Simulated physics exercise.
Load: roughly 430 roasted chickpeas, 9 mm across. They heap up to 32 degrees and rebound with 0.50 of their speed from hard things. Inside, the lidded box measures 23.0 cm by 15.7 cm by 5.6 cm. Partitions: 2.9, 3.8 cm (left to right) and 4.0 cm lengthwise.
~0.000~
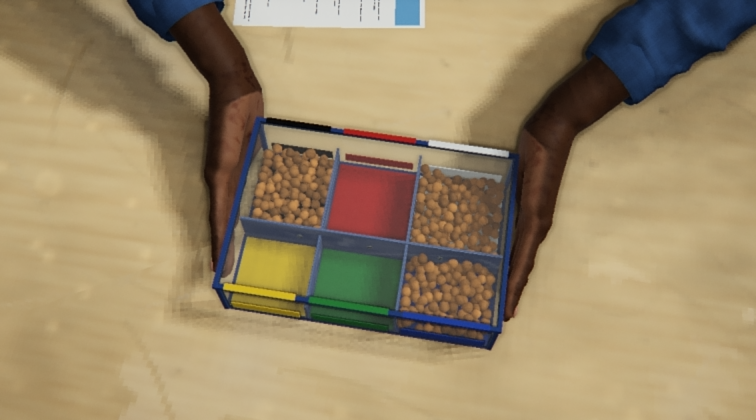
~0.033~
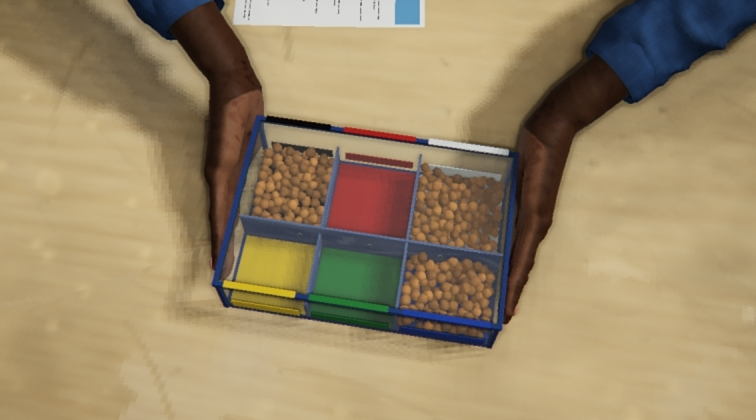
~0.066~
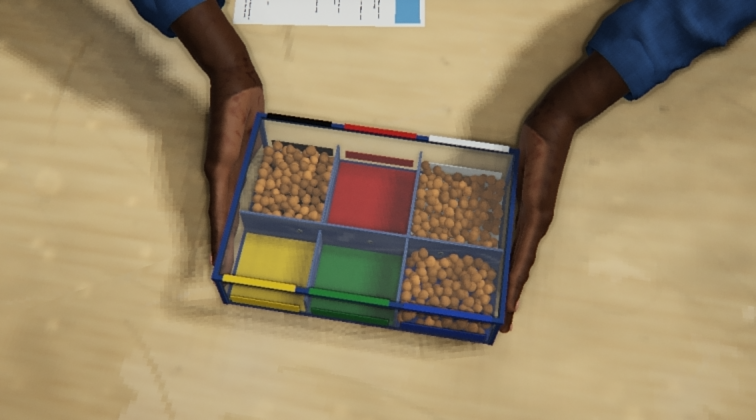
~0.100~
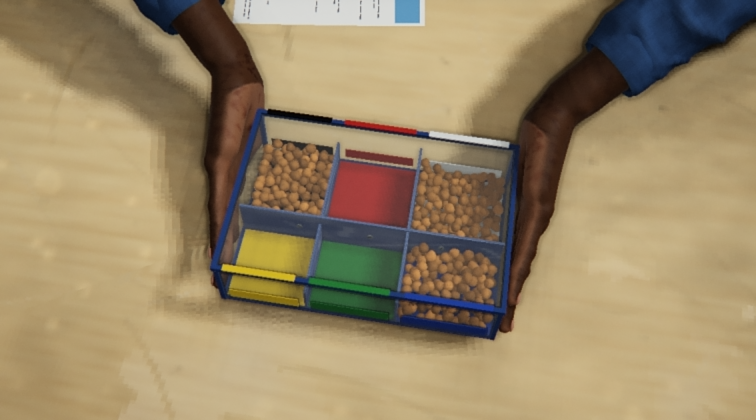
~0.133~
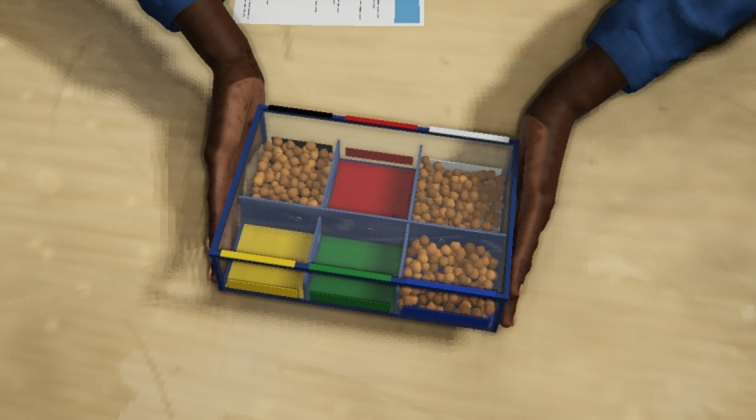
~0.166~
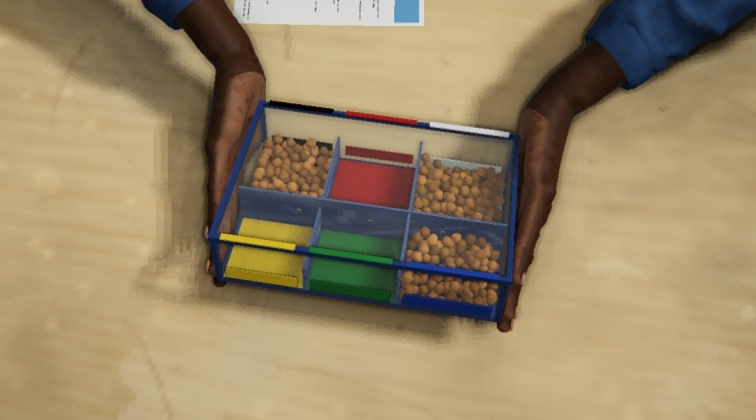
Two hands hold a clear lidded box of chickpeas and tilt it slightly backward.
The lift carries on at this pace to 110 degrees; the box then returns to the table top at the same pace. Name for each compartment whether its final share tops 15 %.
Red compartment: Under; blue compartment: Over; green compartment: Under; yellow compartment: Under; white compartment: Over; black compartment: Over.
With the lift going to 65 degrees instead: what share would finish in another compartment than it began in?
About 0 per cent.
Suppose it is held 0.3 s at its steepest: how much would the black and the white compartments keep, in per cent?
In that case black 30, white 45.
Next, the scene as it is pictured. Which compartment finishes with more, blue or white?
The white compartment.
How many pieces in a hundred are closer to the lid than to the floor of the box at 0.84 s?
Some 60 per cent.
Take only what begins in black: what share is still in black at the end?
Some 90 per cent.
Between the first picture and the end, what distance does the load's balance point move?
About 2.0 cm.
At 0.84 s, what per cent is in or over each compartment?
Red 0; blue 25; green 0; yellow 0; white 45; black 35.
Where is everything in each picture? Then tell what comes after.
The first picture shows box tilt 0 degrees, front corners at (218, 284) and (497, 328); blue 30 %, white 40 %, black 35 %.
The second picture shows box tilt 1 degrees, front corners at (218, 282) and (497, 325).
The third picture shows box tilt 3 degrees, front corners at (218, 276) and (499, 319).
The fourth picture shows box tilt 6 degrees, front corners at (216, 266) and (501, 309), lowest corner left back.
The fifth picture shows box tilt 11 degrees, front corners at (215, 252) and (503, 295), lowest corner left back.
The sixth picture shows box tilt 16 degrees, front corners at (214, 236) and (506, 279), lowest corner left back; blue 30 %, white 40 %, black 35 %. The box's pace is about 155 degrees a second.
Then, at 0.84 s, tilt 110 degrees; blue 25 %, white 45 %, black 35 %.
After 1.29 s, tilt 49 degrees; red 5 %, blue 20 %, white 45 %, black 30 %.
After 1.82 s, tilt 0 degrees; red 5 %, blue 20 %, white 45 %, black 30 %.
At rest (2.3 s), red 5 %, blue 20 %, green 0 %, yellow 0 %, white 45 %, black 30 %.
